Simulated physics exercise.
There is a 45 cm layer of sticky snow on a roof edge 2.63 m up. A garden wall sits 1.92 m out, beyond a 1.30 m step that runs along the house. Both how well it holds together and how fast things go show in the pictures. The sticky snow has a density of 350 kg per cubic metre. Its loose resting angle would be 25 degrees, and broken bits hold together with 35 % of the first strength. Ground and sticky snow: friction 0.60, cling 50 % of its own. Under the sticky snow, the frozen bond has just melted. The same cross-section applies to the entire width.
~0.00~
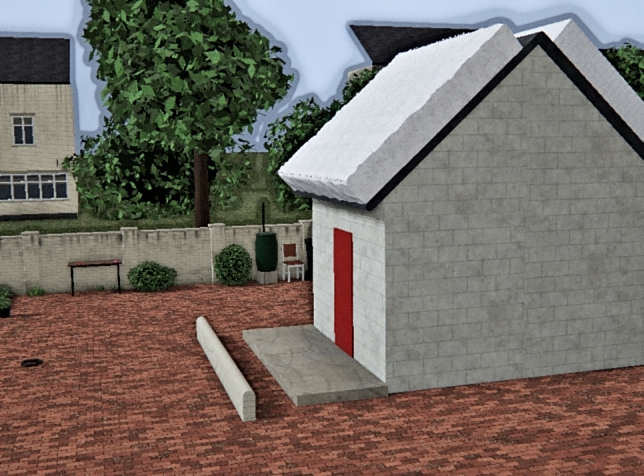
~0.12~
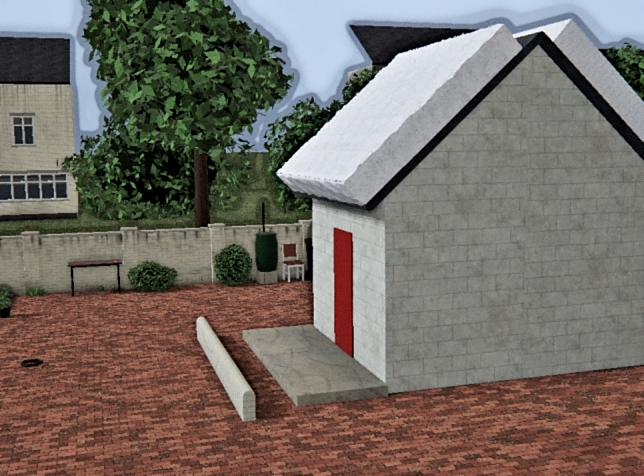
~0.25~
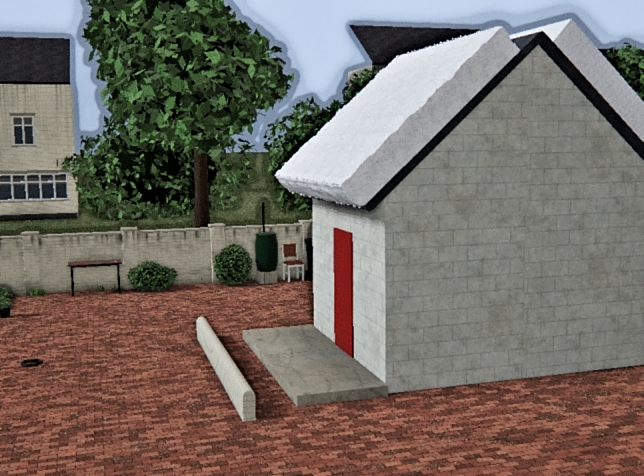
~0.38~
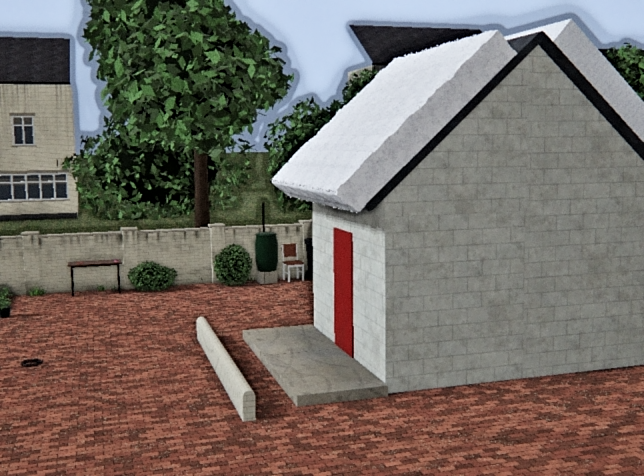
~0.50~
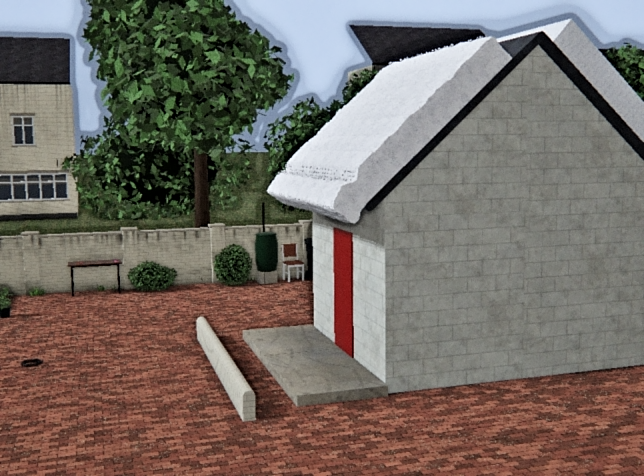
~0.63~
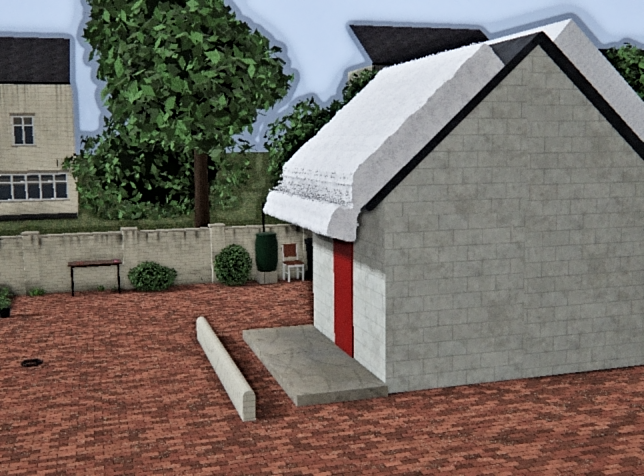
In a brick-paved yard, a thick layer of snow slid slowly down the roof of a small pale building with a red door, its lower edge cracking and sagging over the eaves.
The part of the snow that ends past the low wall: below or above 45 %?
The share: Short of 45 %.
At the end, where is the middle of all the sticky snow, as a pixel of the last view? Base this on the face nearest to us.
Approximately at pixel (251, 393).
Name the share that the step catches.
Around 35 per cent.
By 1.06 s, 79 % is still on the roof and 0 % is past the low wall.
By 1.57 s, 40 % is still on the roof and 0 % is past the low wall.
By 2.09 s, none is still on the roof and 17 % is past the low wall.
By 2.60 s, none is still on the roof and 34 % is past the low wall.
By 3.20 s, at the end, none is still on the roof and 34 % is past the low wall.
